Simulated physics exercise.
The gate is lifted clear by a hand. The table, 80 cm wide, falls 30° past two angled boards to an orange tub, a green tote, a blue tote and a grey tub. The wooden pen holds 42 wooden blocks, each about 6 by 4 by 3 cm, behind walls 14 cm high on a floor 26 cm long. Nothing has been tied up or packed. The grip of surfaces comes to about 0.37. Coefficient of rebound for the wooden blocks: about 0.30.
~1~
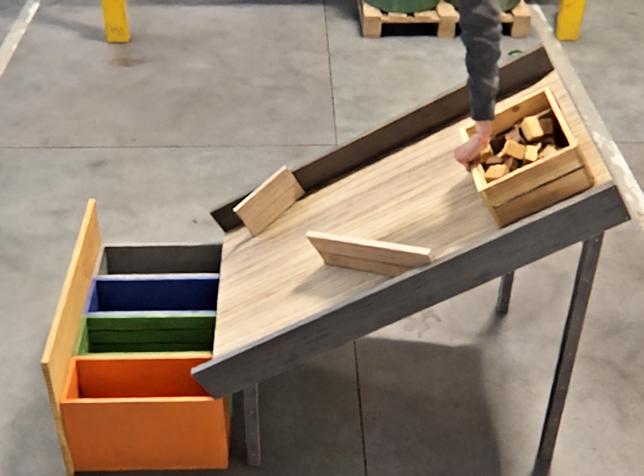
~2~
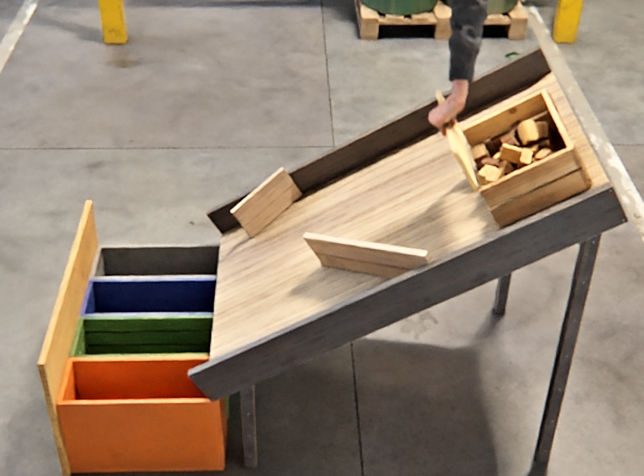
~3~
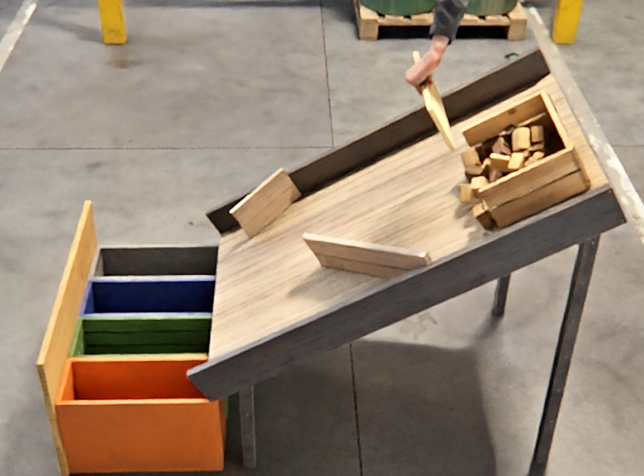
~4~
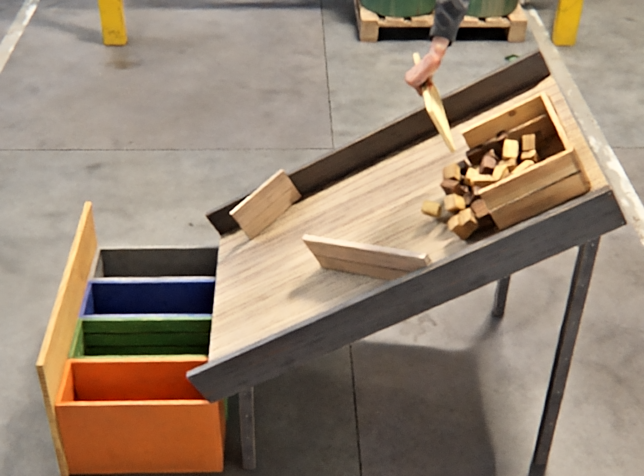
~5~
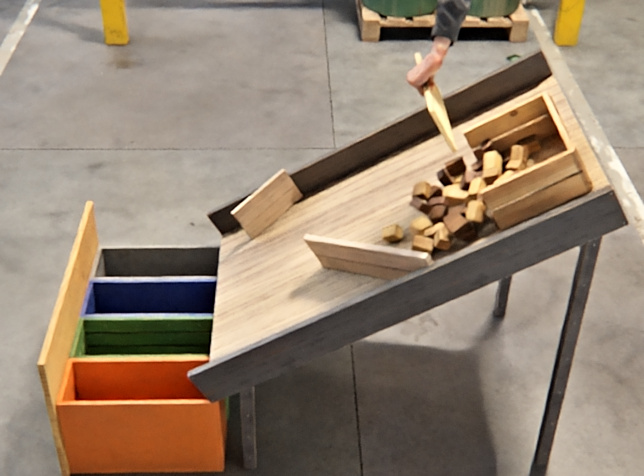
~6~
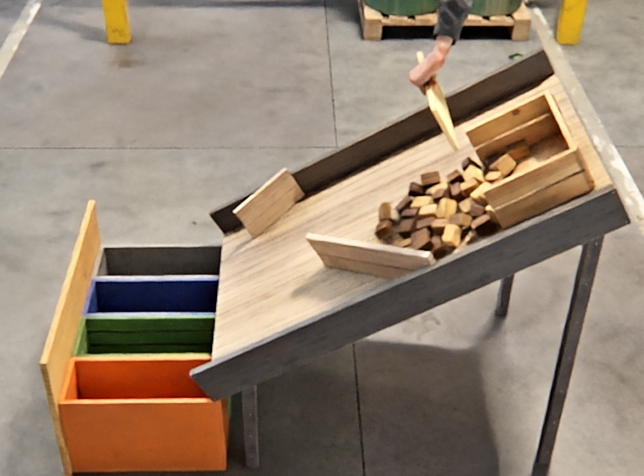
Wooden blocks and a hand move on a tilted table standing on a grey concrete floor, seen from above in a nearly still view. An open wooden box sits high on the right of the pale, dark-edged slope, two planks stand lower down, and grey, blue, green and orange bins line up at left. The hand lifts the box's gate clear and holds it while the blocks slide out down-left, spreading above the nearer plank.
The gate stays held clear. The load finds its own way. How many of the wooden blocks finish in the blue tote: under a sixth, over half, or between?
Most of them end up in the blue tote.
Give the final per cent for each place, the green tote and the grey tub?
Roughly 0 and 10 per cent.
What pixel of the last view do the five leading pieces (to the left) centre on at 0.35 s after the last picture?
Around (259, 265).
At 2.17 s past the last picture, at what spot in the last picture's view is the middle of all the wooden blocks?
I'd put the middle close to (137, 352) in the last view.
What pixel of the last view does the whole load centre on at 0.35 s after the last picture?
Near (369, 231).
Then, 0.35 s after the last picture, 42 on the slope.
Then, 0.78 s after the last picture, 11 in the blue tote, 4 in the grey tub, 25 on the slope and 2 in the air.
Then, 1.39 s after the last picture, 24 in the blue tote, 5 in the grey tub, 12 on the slope and 1 in the air.
When it is over (2.17 s after the last picture), 1 in the green tote, 29 in the blue tote, 5 in the grey tub and 7 on the slope. Asked share, 29 of 42, 69 per cent.
